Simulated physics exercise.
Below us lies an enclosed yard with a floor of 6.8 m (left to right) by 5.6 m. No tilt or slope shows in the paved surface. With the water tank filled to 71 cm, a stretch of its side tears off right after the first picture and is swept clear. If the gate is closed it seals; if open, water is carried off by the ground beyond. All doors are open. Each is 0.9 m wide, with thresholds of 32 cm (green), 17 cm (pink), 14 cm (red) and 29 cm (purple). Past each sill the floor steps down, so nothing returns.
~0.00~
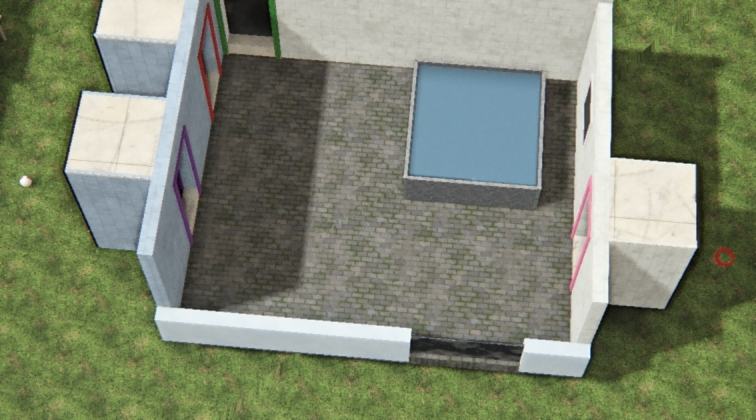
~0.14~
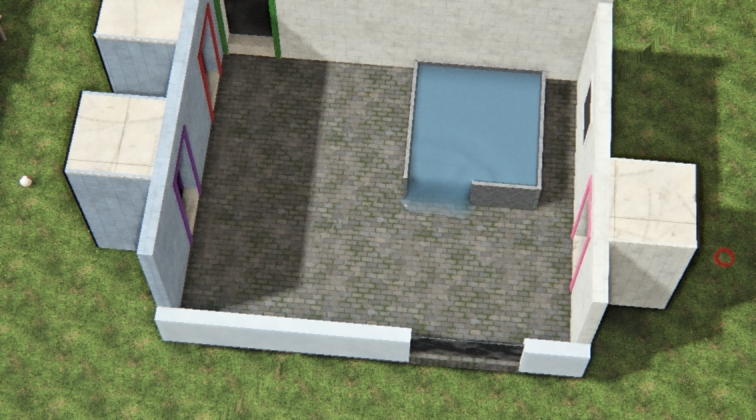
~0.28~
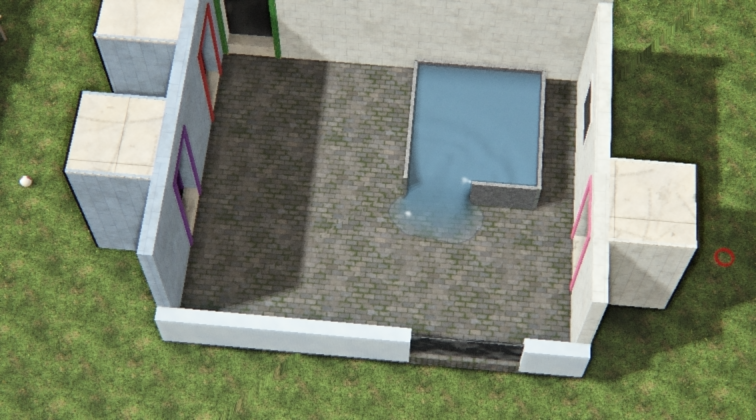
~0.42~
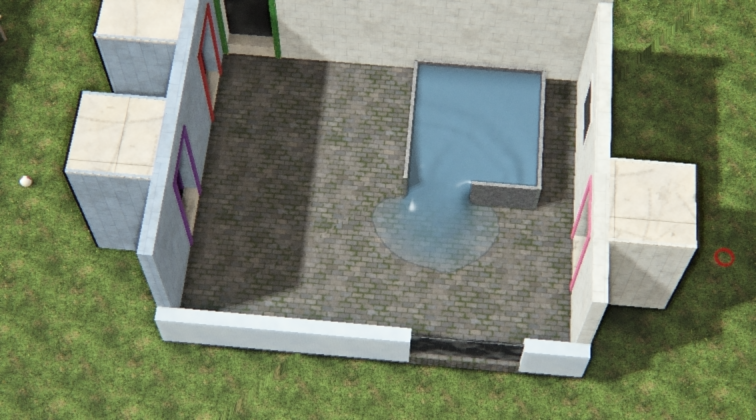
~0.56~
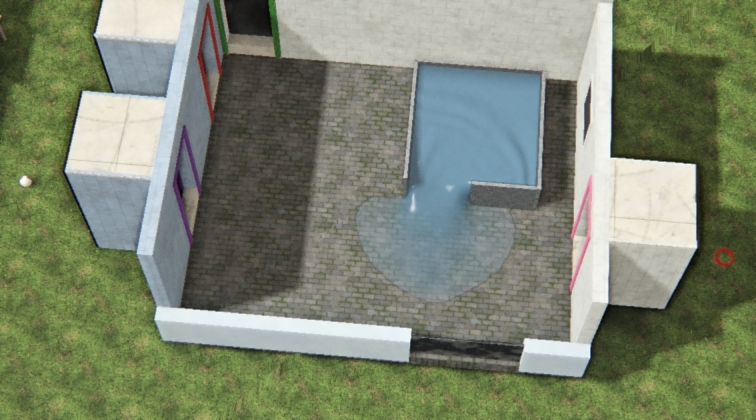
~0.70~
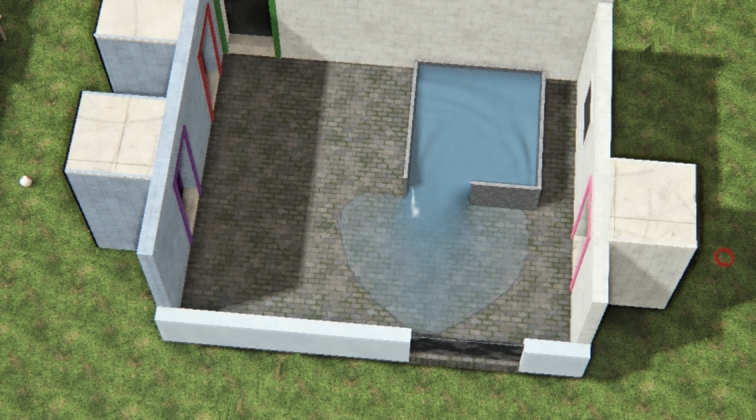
Water tank in a walled, paved yard losing part of its front side, water pouring out and fanning across the floor.
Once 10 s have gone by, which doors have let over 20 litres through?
Taking each door: The green door has not let over 20 litres through; the pink door has not let over 20 litres through; the red door has not let over 20 litres through; the purple door has not let over 20 litres through.
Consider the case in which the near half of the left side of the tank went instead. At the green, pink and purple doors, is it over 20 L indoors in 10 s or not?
Result: Green limit not passed, pink limit not passed, purple limit not passed.
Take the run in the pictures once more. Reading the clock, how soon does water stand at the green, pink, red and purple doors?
So green at 4.5 s, pink at 1.6 s, red at 3.8 s, and purple at 3.0 s.
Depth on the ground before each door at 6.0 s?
Depths in centimetres - green: 17, pink: 10, red: 4, purple: 13.
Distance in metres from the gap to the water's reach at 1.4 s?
Distance: Approx. 3.4 m.
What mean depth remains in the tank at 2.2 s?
Average depth: About 44 cm.
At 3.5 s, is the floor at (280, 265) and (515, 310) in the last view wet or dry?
Soaked, soaked.
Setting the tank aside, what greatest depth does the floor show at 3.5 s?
Peak depth: Approx. 33 cm.
After 1.4 s water covers 30 % of the floor and is deepest (42 cm) near (428, 204); green door not reached, pink door not reached, red door not reached, purple door not reached.
After 2.2 s water covers 40 % of the floor and is deepest (38 cm) near (417, 334); green door not reached, pink door 2 cm at the sill, 0 L in, red door not reached, purple door not reached.
After 3.5 s water covers 55 % of the floor and is deepest (33 cm) near (189, 324); green door not reached, pink door 10 cm at the sill, 0 L in, red door not reached, purple door 11 cm at the sill, 0 L in.
After 6.0 s water covers 90 % of the floor and is deepest (22 cm) near (209, 326); green door 17 cm at the sill, 0 L in, pink door 10 cm at the sill, 0 L in, red door 4 cm at the sill, 0 L in, purple door 13 cm at the sill, 0 L in.
After 10.0 s water covers 100 % of the floor and is deepest (18 cm) near (392, 66); green door 13 cm at the sill, 0 L in, pink door 7 cm at the sill, 0 L in, red door 12 cm at the sill, 1 L in, purple door 10 cm at the sill, 0 L in.
